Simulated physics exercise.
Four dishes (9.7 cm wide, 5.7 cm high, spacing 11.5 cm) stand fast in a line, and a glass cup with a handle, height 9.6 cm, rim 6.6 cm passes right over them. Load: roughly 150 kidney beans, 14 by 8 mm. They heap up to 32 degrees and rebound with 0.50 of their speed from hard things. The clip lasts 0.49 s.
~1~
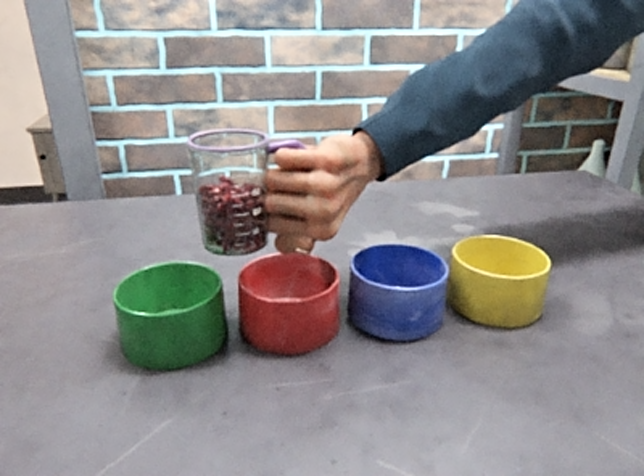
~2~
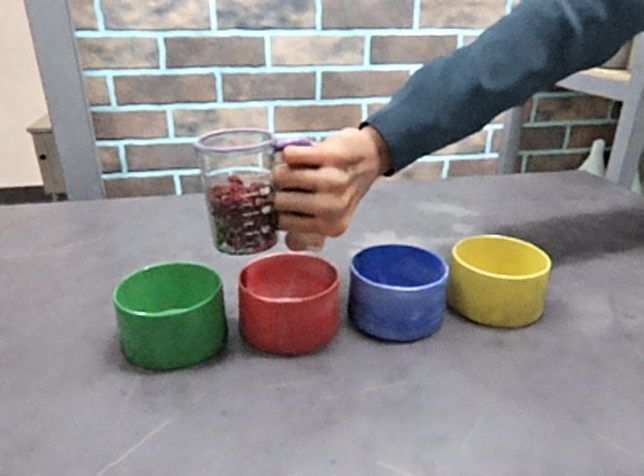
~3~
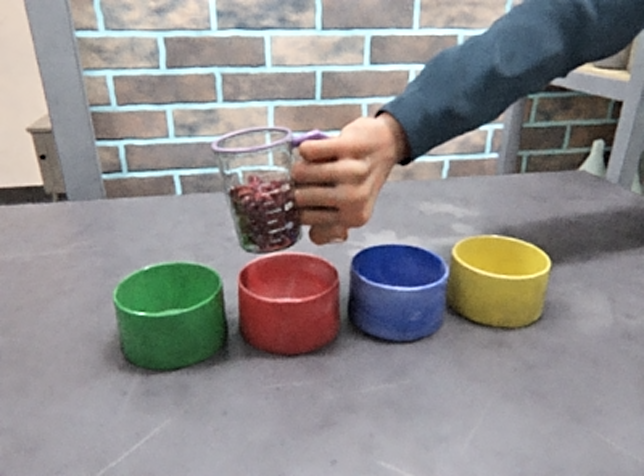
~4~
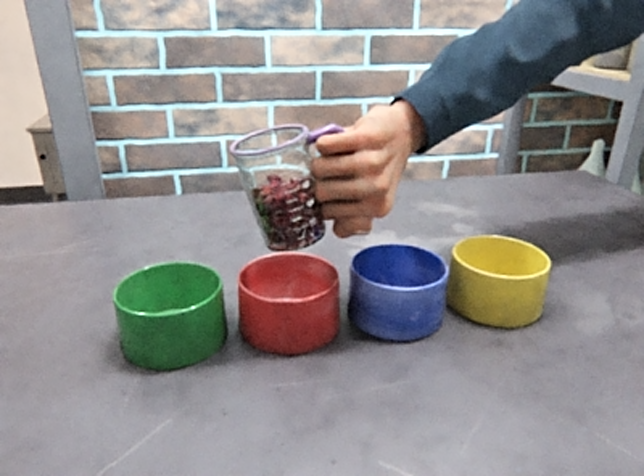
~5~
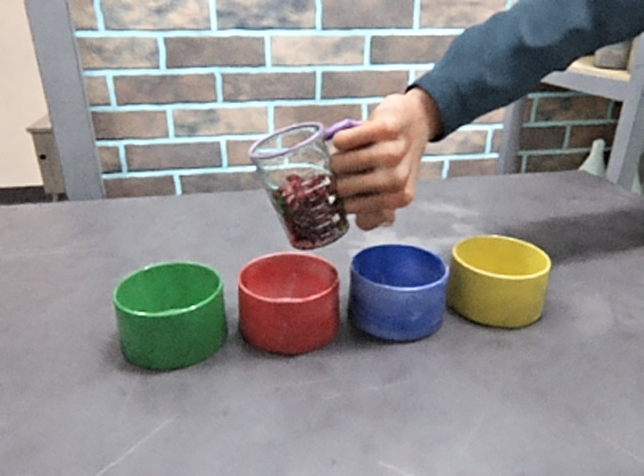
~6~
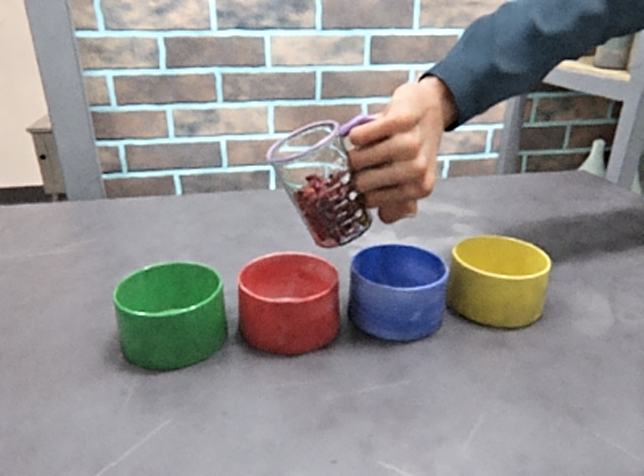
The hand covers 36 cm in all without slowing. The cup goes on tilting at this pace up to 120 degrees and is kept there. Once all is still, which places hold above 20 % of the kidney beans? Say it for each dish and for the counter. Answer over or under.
Red dish: Under; blue dish: Under; green dish: Under; yellow dish: Over; on the counter: Under.
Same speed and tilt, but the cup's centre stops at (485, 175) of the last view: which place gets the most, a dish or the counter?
The winner: Blue.
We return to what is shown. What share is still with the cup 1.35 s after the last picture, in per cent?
Some 100 per cent of the load.
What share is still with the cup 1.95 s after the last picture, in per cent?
Some 15 per cent of the load.
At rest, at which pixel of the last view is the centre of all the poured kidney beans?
Around (497, 287).
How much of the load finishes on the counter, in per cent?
Roughly 0 per cent.
Then, 0.80 s after the last picture, tilt 68 degrees; cup holds 100 %.
Then, 1.35 s after the last picture, tilt 98 degrees; cup holds 100 %.
Then, 1.95 s after the last picture, tilt 120 degrees; cup holds 15 %, yellow 85 %.
In the end, red 0 %, blue 0 %, green 0 %, yellow 100 %, counter 0 %.
